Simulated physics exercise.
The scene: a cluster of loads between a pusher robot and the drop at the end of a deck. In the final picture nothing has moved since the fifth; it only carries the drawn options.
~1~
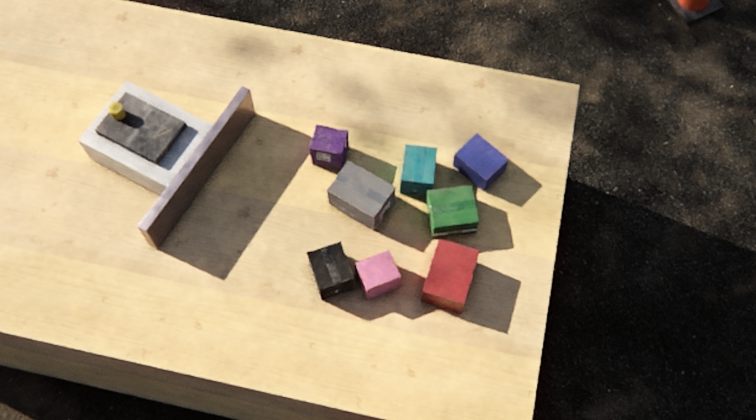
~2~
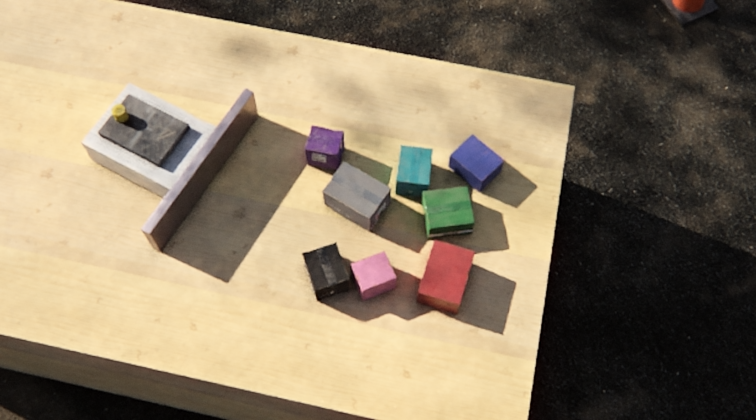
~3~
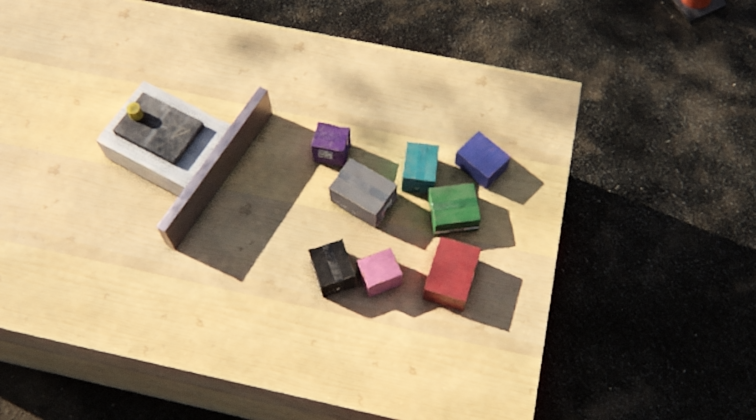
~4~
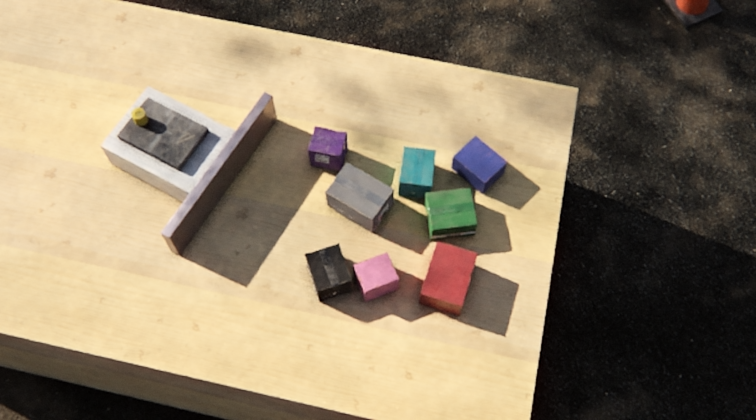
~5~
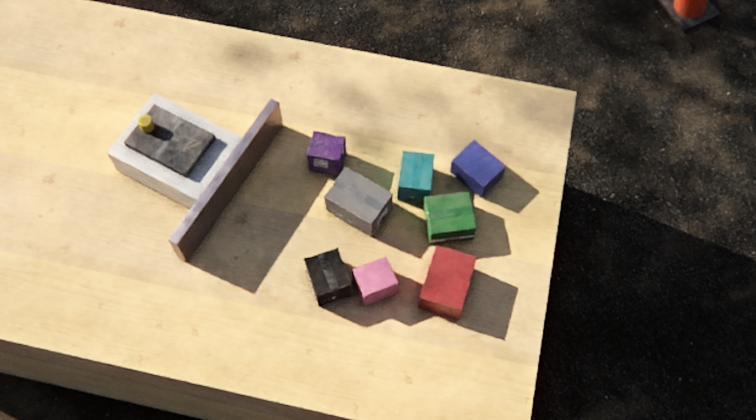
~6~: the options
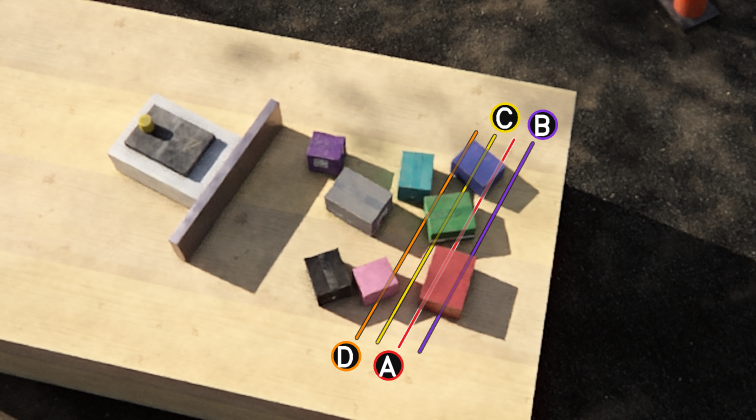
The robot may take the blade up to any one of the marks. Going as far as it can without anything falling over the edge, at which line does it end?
B is the last safe line.
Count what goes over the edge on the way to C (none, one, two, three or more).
By then, none.
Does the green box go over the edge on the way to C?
No.
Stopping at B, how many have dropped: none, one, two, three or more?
By then, none.
On the marked copy, A at (460, 237); B at (480, 241); C at (440, 233); D at (420, 229).
Taking B. A third of the way, robot (263, 160); purple parcel (365, 166); grey parcel (371, 212).
Two thirds of the way, robot (353, 178); blue crate (498, 162); red crate (470, 289).
When it is over, robot (423, 192); turquoise box (553, 210); green box (546, 253); nothing has fallen.
As for the rest, A is safe but short; C is safe but short; D is safe but short.
